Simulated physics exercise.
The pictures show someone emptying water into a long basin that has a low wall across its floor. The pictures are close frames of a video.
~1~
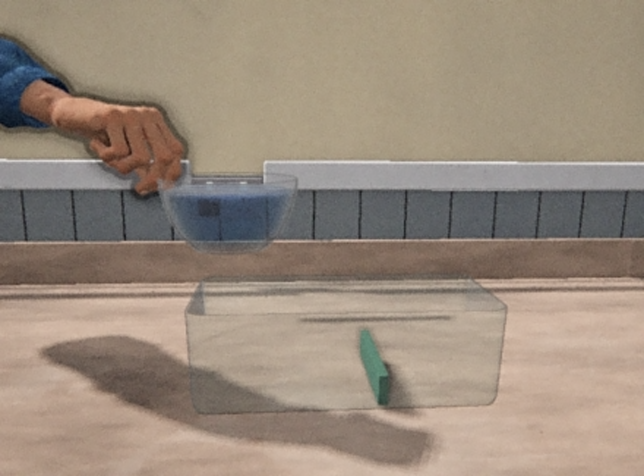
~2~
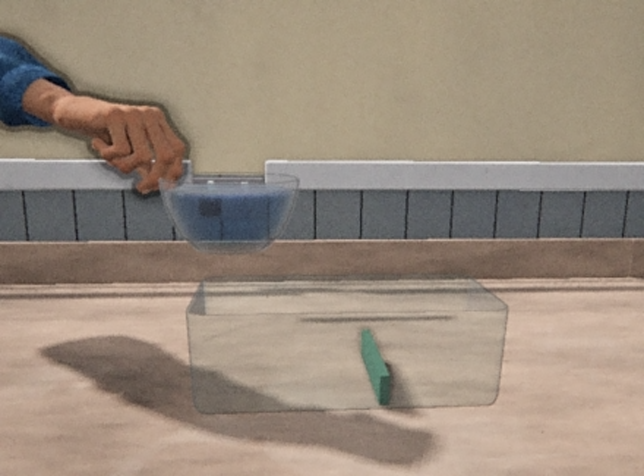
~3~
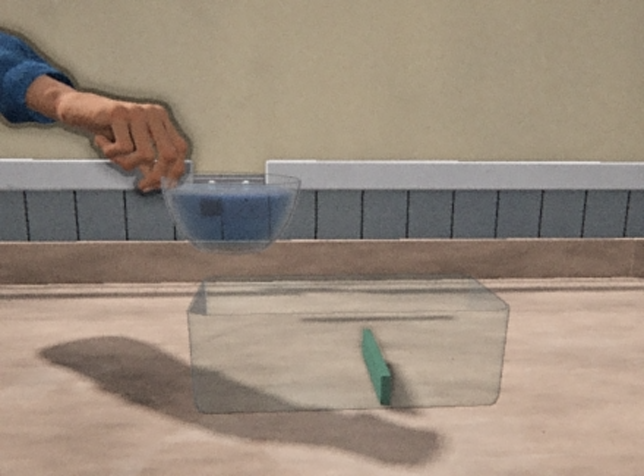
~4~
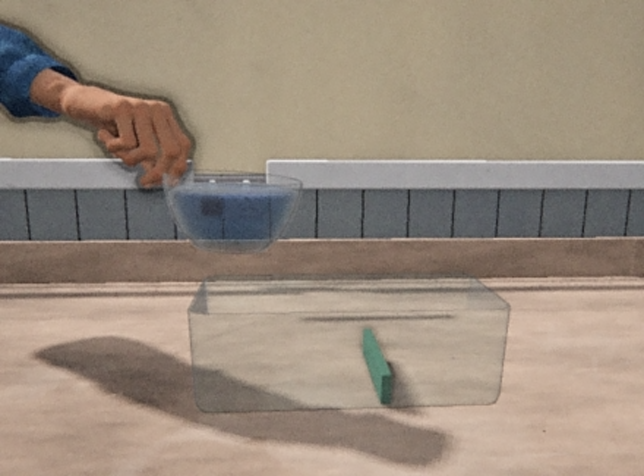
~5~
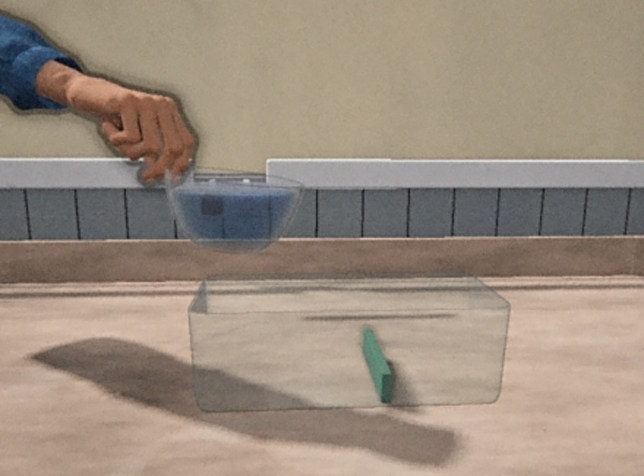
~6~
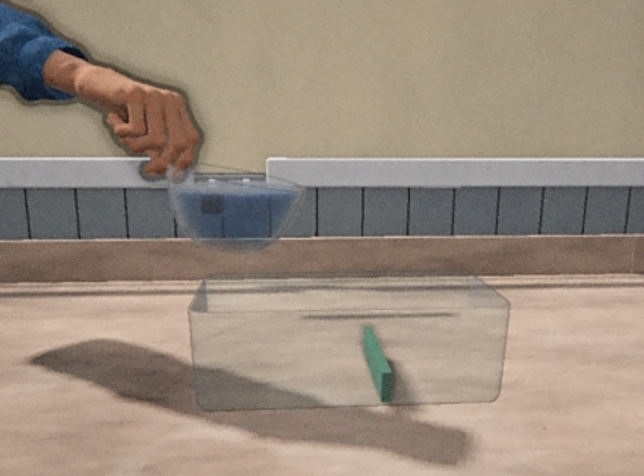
A hand in a blue sleeve, at the upper left, holds a clear glass bowl of blue-looking water above a long transparent basin, seen from the front in a room. A small green wall stands inside the basin on a pale, pinkish surface, with a beige wall and grey-blue panelling behind. The hand slowly tilts the bowl slightly to the right, its shadow shifting a little, while the basin stays still.
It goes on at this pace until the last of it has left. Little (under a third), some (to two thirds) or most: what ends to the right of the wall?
The share right of the wall is under a third.
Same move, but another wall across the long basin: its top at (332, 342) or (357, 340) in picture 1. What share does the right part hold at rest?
The first gives 70 %, the second 30 %.
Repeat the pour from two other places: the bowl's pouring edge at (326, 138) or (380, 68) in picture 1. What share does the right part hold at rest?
Roughly 60 per cent, and 75 per cent.
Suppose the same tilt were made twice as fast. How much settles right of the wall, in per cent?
About 20 per cent.
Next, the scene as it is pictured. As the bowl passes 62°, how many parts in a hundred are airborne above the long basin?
Some 25 per cent.
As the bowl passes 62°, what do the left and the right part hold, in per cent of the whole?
Near 25 on the left, 0 on the right.
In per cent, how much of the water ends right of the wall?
About 10 per cent.
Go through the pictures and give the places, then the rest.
In the first frame, tilt 0°; pouring edge (297, 180); surface from (165, 189) to (294, 190); the long basin's rim runs from (195, 296) to (486, 292); the wall's top is at (373, 352).
In the second frame, tilt 0°; pouring edge (299, 180); surface from (167, 189) to (294, 190).
In the third frame, tilt 2°; pouring edge (300, 182); surface from (169, 189) to (296, 191).
In the fourth frame, tilt 4°; pouring edge (302, 184); surface from (170, 189) to (298, 191).
In the fifth frame, tilt 7°; pouring edge (303, 187); surface from (172, 189) to (300, 191).
In the sixth frame, tilt 11°; pouring edge (305, 191); surface from (174, 188) to (302, 189).
A moment on, the bowl is tipped part way and 50 per cent is still to pour, 24 is left of the wall and 1 right of it.
Next, the bowl is tipped on its side and 3 per cent is still to pour, 85 is left of the wall and 8 right of it.
Then the bowl is tipped right over and 0 per cent is still to pour, 89 is left of the wall and 11 right of it.
Later the bowl is tipped right over and 0 per cent is still to pour, 89 is left of the wall and 11 right of it.
In the end 89 per cent lies left of the wall, 11 right of it and 0 outside.
